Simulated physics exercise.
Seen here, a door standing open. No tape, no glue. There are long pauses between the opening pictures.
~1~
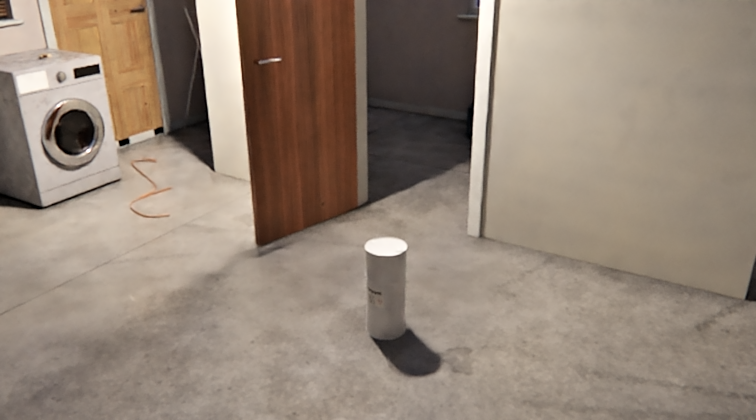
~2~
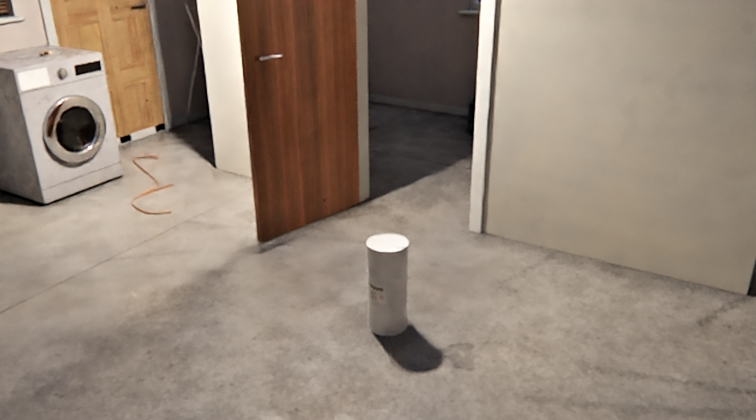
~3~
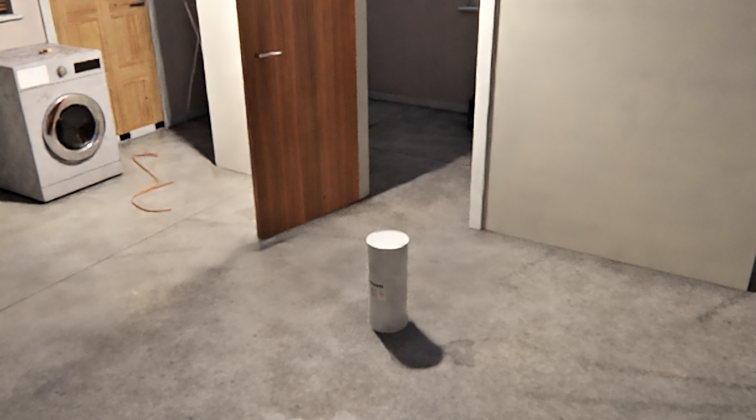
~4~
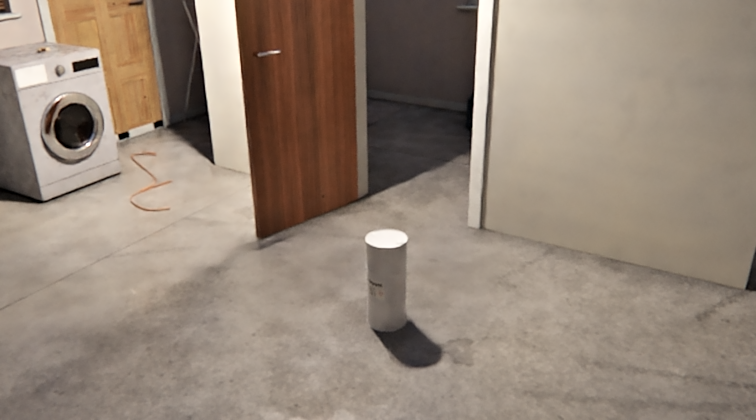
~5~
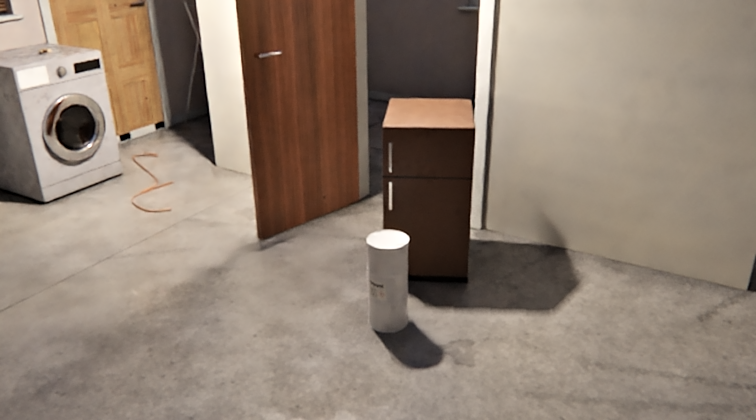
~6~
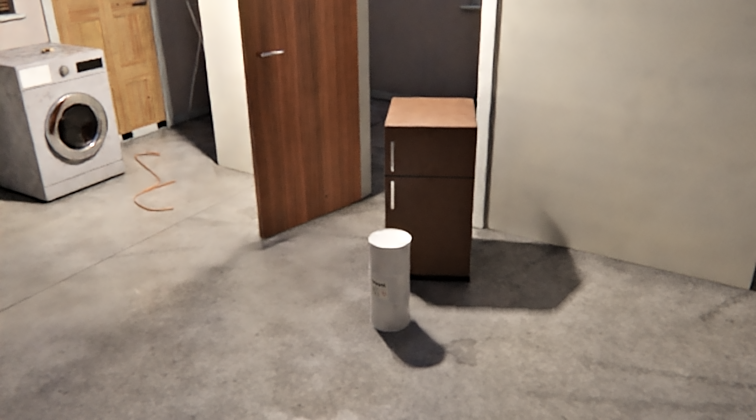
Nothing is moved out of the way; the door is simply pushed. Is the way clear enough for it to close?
Outcome: The door jams.
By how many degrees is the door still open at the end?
About 45°.
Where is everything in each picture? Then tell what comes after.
Door wide open and still; white canister (386, 288), in the first frame.
Door wide open and still; white canister (388, 285), in the second frame.
Door wide open and still; white canister (388, 281), in the third frame.
Door wide open and still; white canister (387, 280), in the fourth frame.
Door wide open and still; white canister (388, 281), in the fifth frame.
Door wide open and still; brown appliance (430, 187); white canister (390, 280), in the sixth frame.
Then, 0.90 s after the last picture, door 85° open.
Then, 1.40 s after the last picture, door 63° open.
At rest, door 47° open; both in place. Seen from the same camera at the end, brown appliance near (431, 187).
